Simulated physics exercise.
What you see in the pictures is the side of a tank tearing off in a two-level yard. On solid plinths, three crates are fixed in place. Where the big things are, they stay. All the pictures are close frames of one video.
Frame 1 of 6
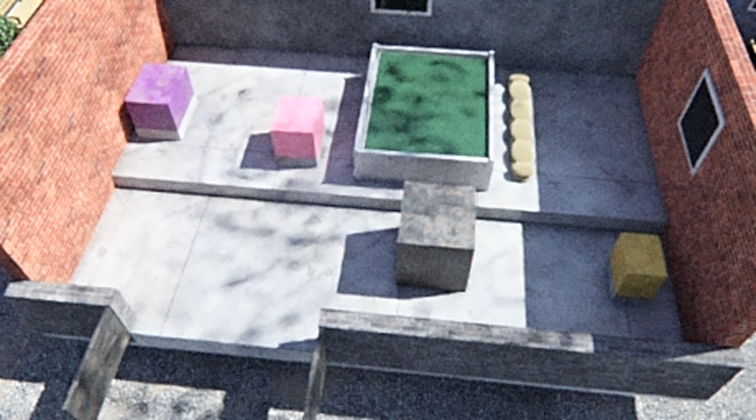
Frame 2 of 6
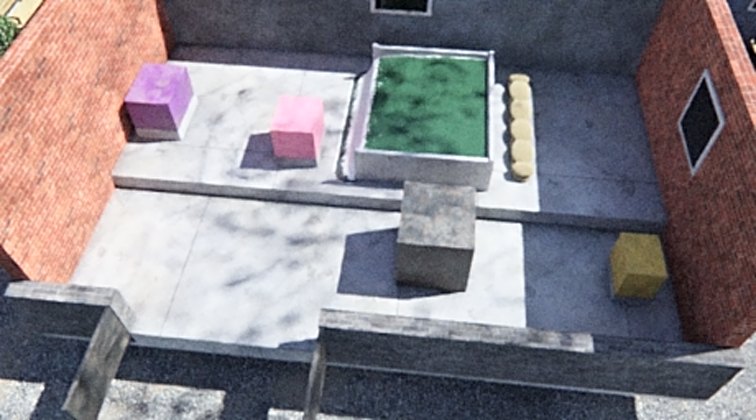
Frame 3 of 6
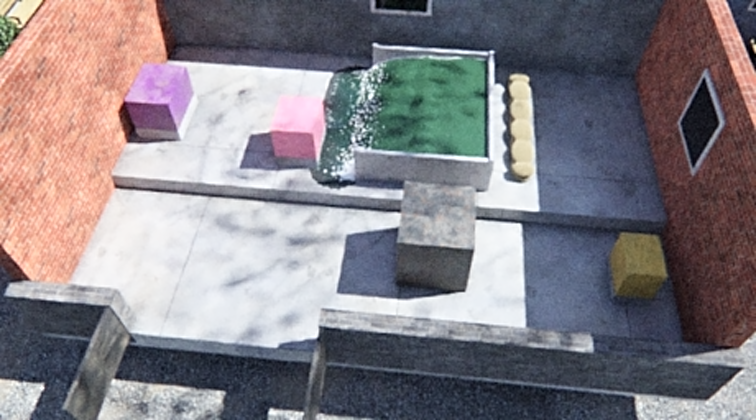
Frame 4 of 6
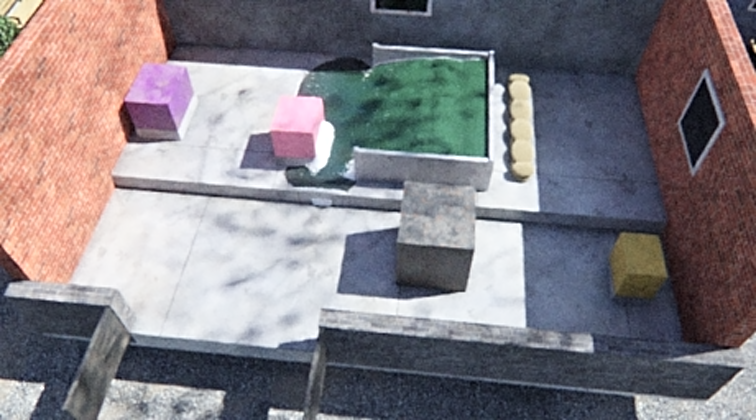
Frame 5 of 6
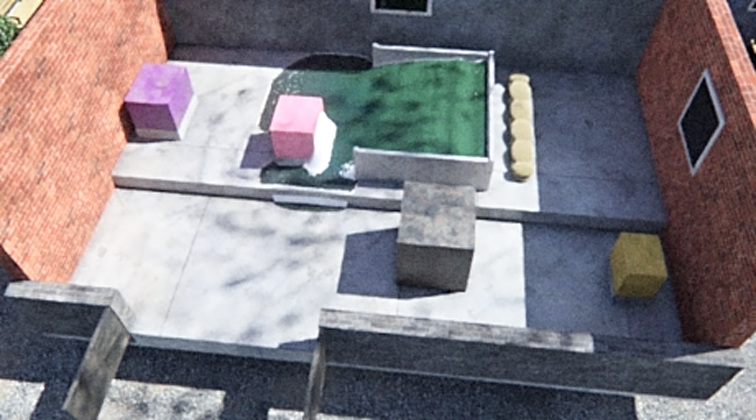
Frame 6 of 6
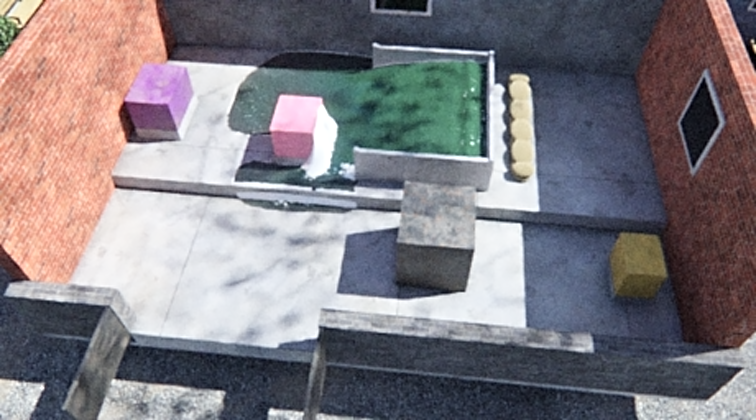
Green water bursting from the left side of a walled tank, spreading left around a pink block and spilling over the step.
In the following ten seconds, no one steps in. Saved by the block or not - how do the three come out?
The pink crate sits too low. The purple crate sits too low. The yellow crate sits high enough.
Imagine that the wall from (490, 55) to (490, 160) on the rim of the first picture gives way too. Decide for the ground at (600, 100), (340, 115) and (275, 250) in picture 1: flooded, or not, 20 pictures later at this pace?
In sequence: Inundated, untouched, untouched.
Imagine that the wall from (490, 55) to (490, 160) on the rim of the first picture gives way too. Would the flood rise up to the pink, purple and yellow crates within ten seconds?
In short: Pink is safe, purple keeps dry, yellow ends up wet.
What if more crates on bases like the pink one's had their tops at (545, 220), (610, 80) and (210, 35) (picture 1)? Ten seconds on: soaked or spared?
Crate one avoids the flood; crate two avoids the flood; crate three is touched by the flood.
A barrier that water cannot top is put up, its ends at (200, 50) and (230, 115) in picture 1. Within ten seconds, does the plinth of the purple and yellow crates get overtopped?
Purple: Stays clear; yellow: Stays clear.
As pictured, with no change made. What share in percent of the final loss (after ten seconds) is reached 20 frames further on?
Around 20 percent.
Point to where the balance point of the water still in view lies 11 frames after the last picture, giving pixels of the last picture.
The centre of mass sits at about (316, 120).
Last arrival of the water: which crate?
That is the yellow crate.
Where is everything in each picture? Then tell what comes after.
The first frame shows still water in the tank at (428, 103).
In the second frame, water pours out at (369, 114) and has run to (344, 177).
In the third frame, water pours out at (369, 117) and has run to (323, 182).
In the fourth frame, the front is at (301, 189), out from the gap at (369, 117).
In the fifth frame, water pours out at (369, 118) and has run to (273, 187).
In the sixth frame, the front is at (251, 77), out from the gap at (369, 118).
A moment on, water covers 30 % of the floor; the pink crate water round its plinth, the purple crate water round its plinth, the yellow crate not reached.
Next, water covers 50 % of the floor; the pink crate water round its plinth, the purple crate water round its plinth, the yellow crate not reached.
Then, water covers 55 % of the floor; the pink crate water round its plinth, the purple crate water round its plinth, the yellow crate not reached.
Later, water covers 60 % of the floor; the pink crate water round its plinth, the purple crate water round its plinth, the yellow crate not reached.
In the end, water covers 80 % of the floor; the pink crate was topped, the purple crate was topped, the yellow crate stayed above the water.
